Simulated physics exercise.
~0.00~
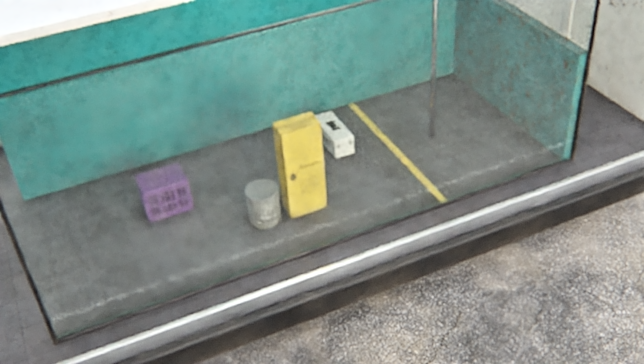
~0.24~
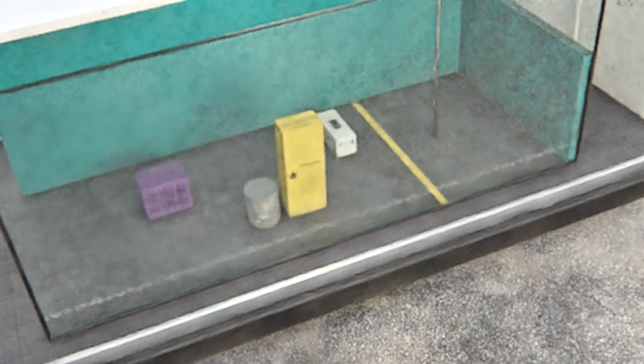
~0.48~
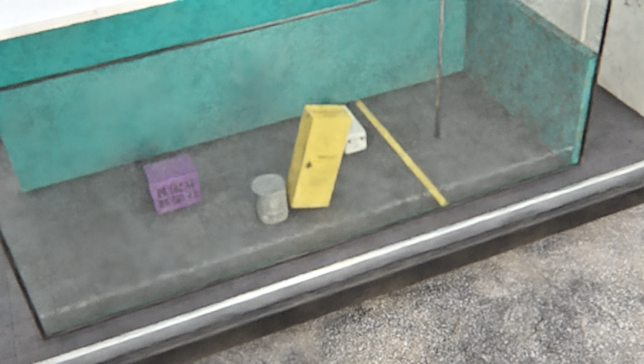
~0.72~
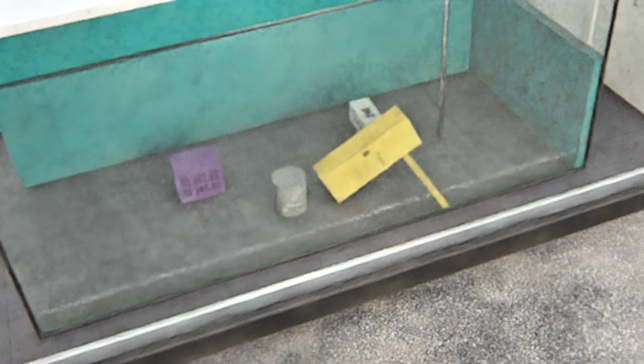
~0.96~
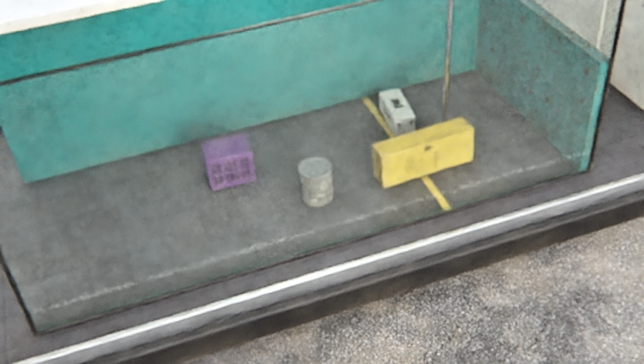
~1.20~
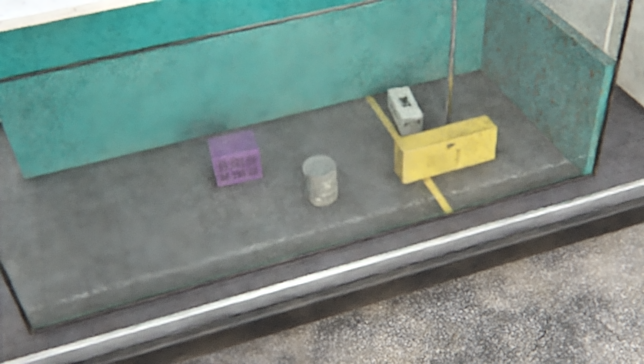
In a grey-floored bay with teal walls, a purple crate, grey bucket, white toolbox and upright yellow box slide right as the tall box leans and topples onto its side; it ends across the yellow line with the toolbox beyond it, while the crate and bucket stop short.
